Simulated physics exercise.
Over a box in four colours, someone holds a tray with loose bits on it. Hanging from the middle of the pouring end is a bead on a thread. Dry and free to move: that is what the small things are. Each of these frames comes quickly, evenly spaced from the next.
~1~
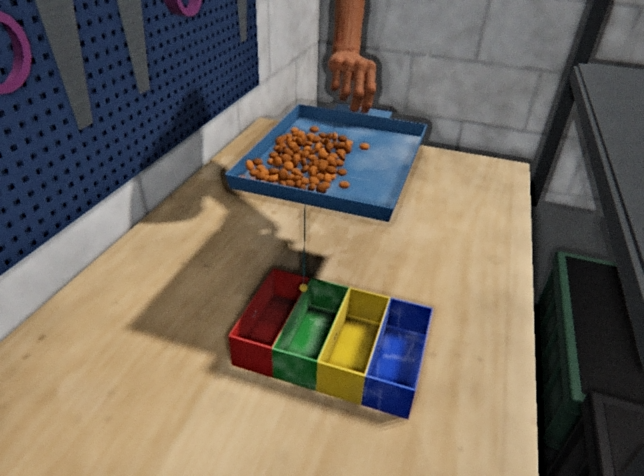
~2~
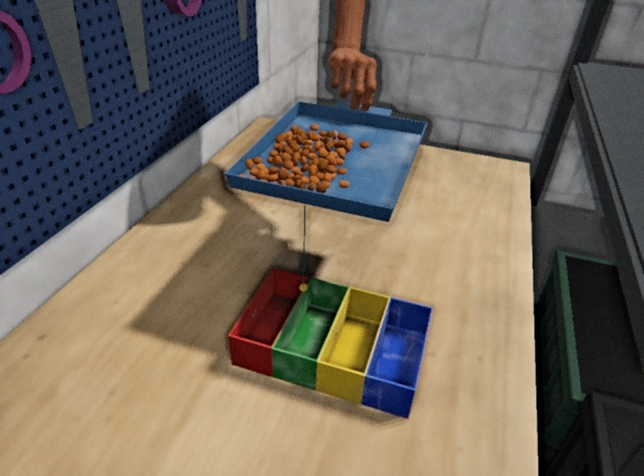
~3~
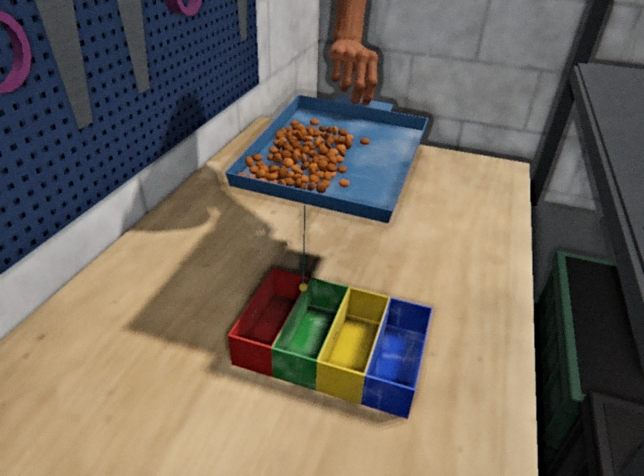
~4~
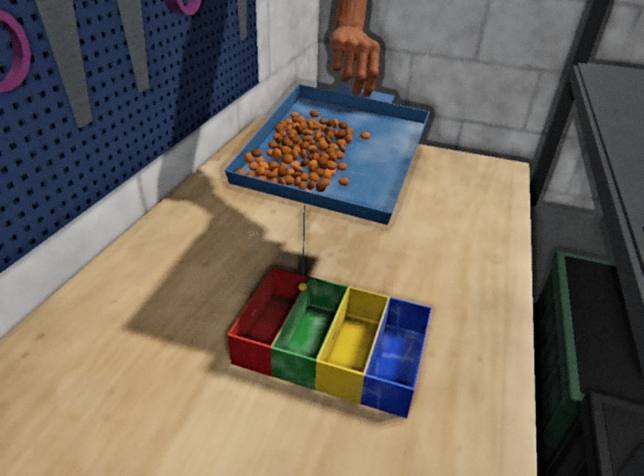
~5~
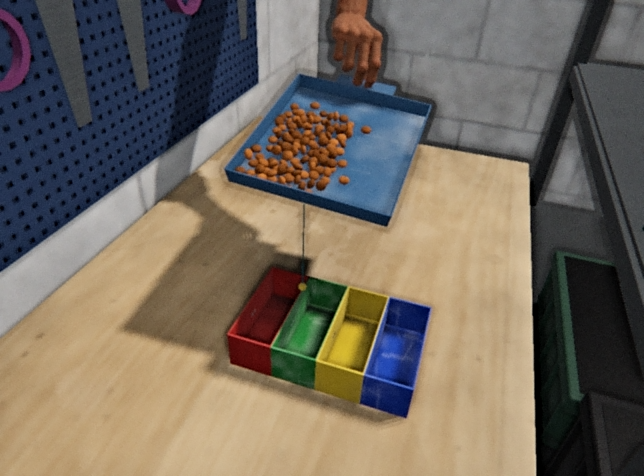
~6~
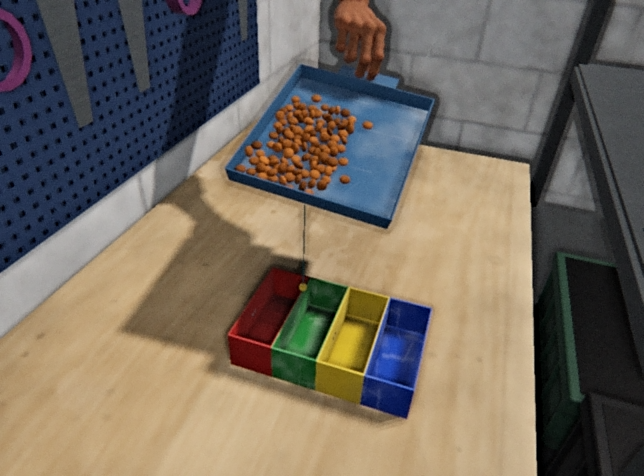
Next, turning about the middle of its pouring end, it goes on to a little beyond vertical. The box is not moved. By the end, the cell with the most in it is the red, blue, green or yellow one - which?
The yellow one.
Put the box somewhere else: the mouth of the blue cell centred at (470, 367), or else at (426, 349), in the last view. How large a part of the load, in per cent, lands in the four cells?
90 %, 100 %.
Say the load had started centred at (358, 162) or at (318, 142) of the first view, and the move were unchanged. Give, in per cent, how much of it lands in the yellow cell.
Estimates in order: 70 percent, 60 percent.
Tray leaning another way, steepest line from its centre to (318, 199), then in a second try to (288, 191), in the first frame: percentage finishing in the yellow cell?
First case around 20 per cent, second case 0 per cent.
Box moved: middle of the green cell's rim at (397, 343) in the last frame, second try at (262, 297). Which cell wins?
First try: That red cell. Second try: That blue cell.
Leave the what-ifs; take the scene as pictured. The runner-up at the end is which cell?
The green cell.
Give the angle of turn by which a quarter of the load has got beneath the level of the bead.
Angle: Close to 100°.
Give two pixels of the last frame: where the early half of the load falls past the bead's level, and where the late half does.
Early half: (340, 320); late half: (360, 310).
Soon, tray tipped steeply; nearly all on the tray; a stray few falling or outside the box.
A while on, tray tipped right over; about two thirds on the tray; a small part in the yellow cell; a small part in the green cell; a stray few in the blue cell; a stray few in the red cell; a small part falling or outside the box.
Towards the end, tray tipped past a quarter turn; about two thirds in the yellow cell; about a quarter in the green cell; a small part in the blue cell; a stray few in the red cell.
Finally, tray tipped past a quarter turn; about two thirds in the yellow cell; about a quarter in the green cell; a small part in the blue cell; a stray few in the red cell.
